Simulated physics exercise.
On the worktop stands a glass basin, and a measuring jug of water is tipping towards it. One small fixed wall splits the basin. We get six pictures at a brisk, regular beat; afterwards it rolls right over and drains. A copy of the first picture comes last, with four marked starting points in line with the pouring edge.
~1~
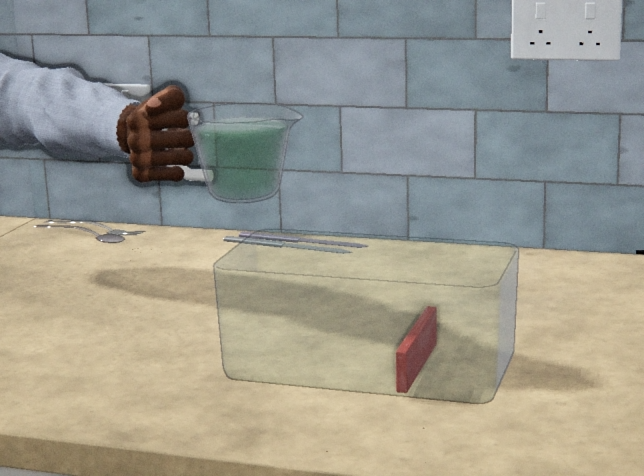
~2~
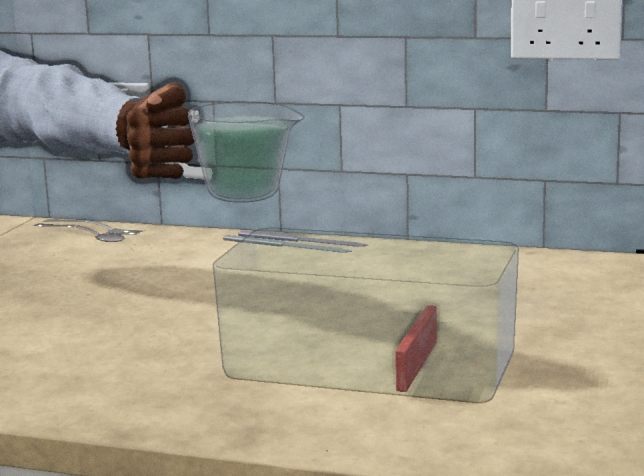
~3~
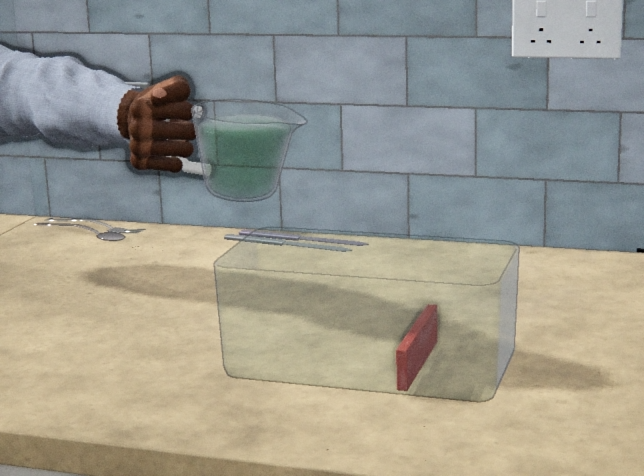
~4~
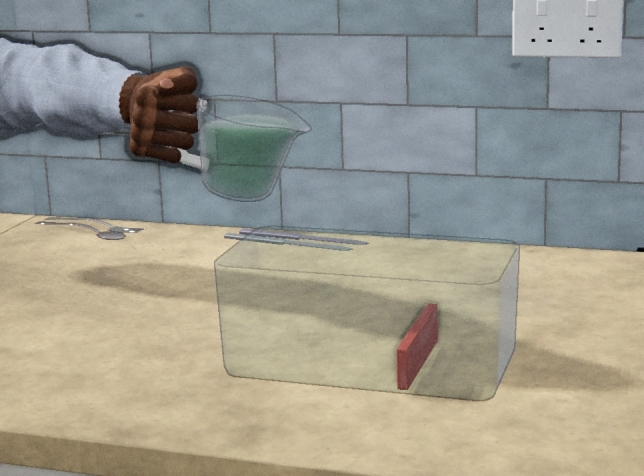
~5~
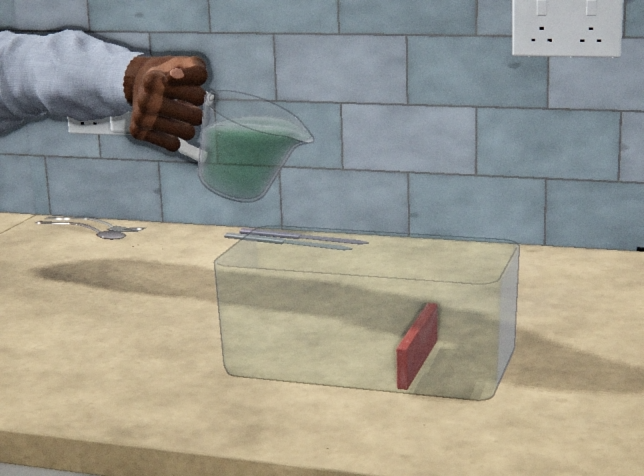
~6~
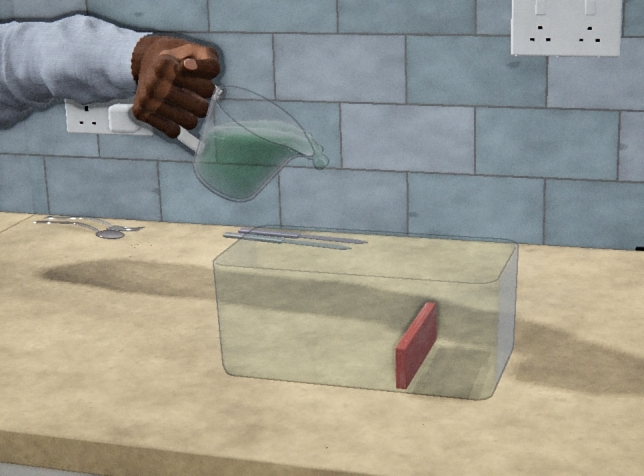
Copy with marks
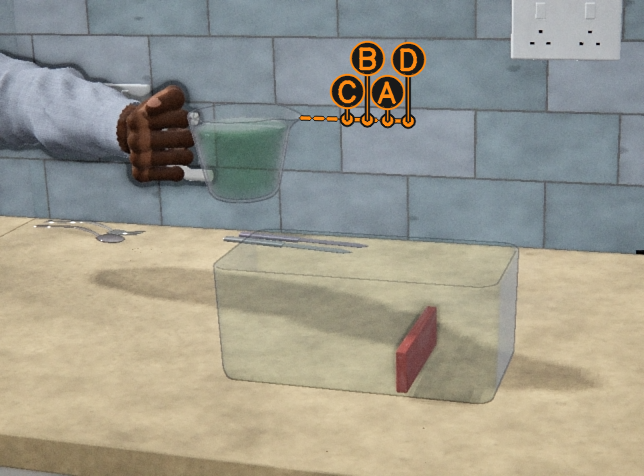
A hand tilts a glass jug of green liquid until some reaches over its lip.
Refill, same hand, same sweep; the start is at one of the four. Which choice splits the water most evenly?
Take B.
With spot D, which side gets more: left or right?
The right one.
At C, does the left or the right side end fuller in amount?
The left one.
On the marked copy, A at (387, 120); B at (367, 120); C at (347, 119); D at (408, 121).
For spot A, about 21 % ends left of the wall and 78 % right of it.
For spot B, about 47 % ends left of the wall and 53 % right of it.
For spot C, about 83 % ends left of the wall and 17 % right of it.
For spot D, about 12 % ends left of the wall and 87 % right of it.
